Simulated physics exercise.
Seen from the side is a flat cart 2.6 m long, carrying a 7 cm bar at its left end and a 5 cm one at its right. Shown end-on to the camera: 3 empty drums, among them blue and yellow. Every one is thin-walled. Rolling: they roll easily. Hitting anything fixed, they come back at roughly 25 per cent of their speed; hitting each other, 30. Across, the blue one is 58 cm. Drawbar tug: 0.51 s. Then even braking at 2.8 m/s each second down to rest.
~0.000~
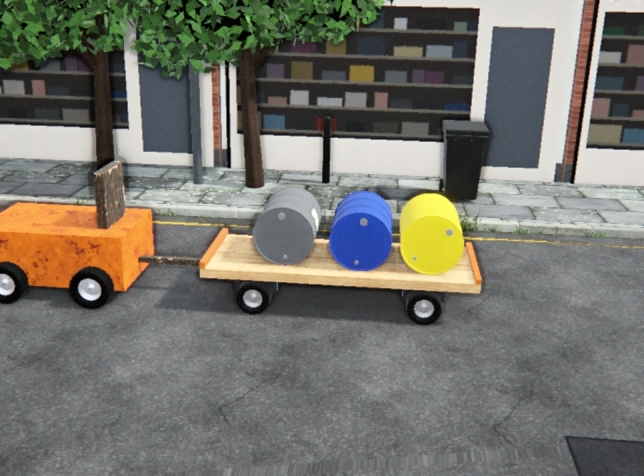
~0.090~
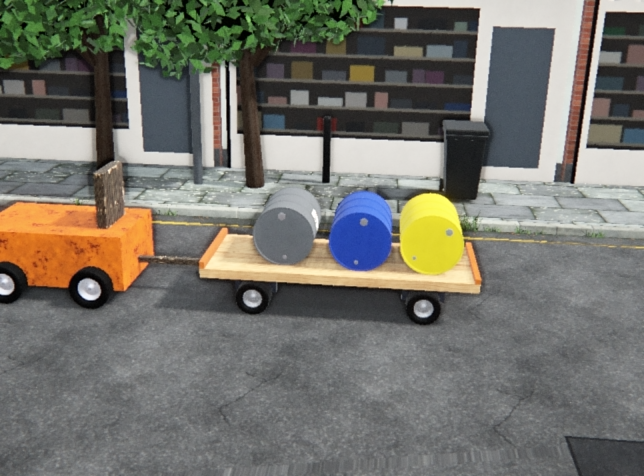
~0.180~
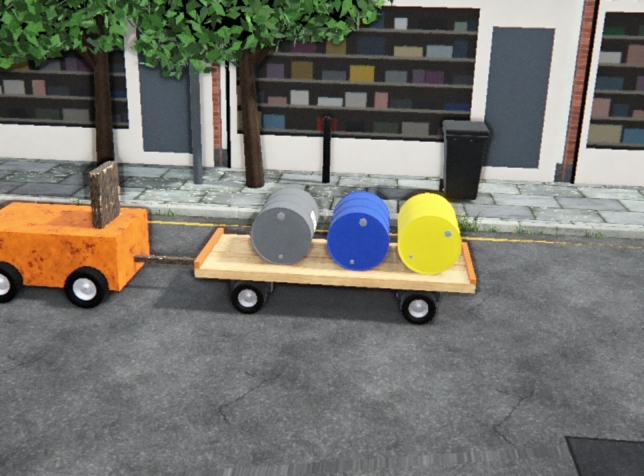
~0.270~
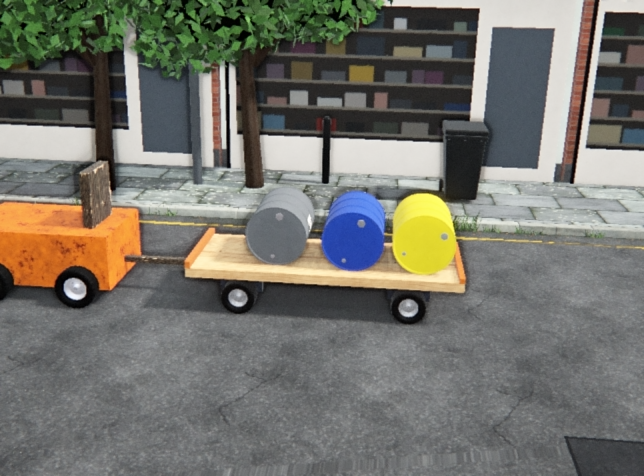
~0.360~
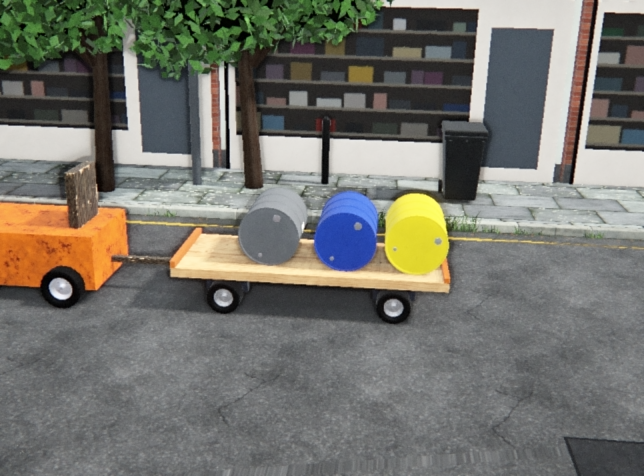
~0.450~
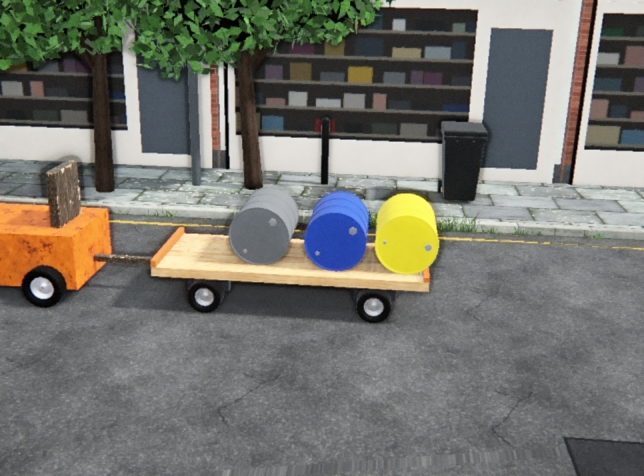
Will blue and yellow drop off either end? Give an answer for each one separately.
Note: Blue item remains in place, yellow item falls away.
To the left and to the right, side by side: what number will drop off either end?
On the left it's 0, and on the right it's 1.
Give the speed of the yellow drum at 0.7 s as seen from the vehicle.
Close to 0.9 m/s at that moment.
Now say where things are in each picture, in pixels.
The first frame shows blue at (360, 242), yellow at (432, 246); left bar at (202, 266); cart at rest; 3 of the 3 make up the bottom layer on the deck.
The second frame shows blue at (360, 242), yellow at (432, 246); left bar at (202, 266); cart moving left at 0.3 m/s.
The third frame shows blue at (358, 242), yellow at (430, 246); left bar at (197, 265); cart moving left at 0.8 m/s.
The fourth frame shows blue at (353, 242), yellow at (424, 246); left bar at (187, 265); cart moving left at 1.3 m/s.
The fifth frame shows blue at (345, 242), yellow at (417, 246); left bar at (172, 265); cart moving left at 1.8 m/s.
The sixth frame shows blue at (335, 242), yellow at (407, 246); left bar at (153, 264); cart moving left at 2.3 m/s.
After 0.7 s, blue is on the deck, 50 cm from the right bar, rolling right along the cart; yellow is over the right bar and falling; 1 over a bar so far.
After 0.8 s, blue is on the deck, 40 cm from the right bar, rolling right along the cart; yellow is over the right bar and falling; 1 over a bar so far.
After 1.0 s, blue is on the deck, 30 cm from the right bar, rolling right along the cart; yellow is over the right bar and falling; 1 over a bar so far.
At rest (4.0 s), blue is on the deck, 65 cm from the right bar; yellow is over the right bar and down; 1 over a bar so far.
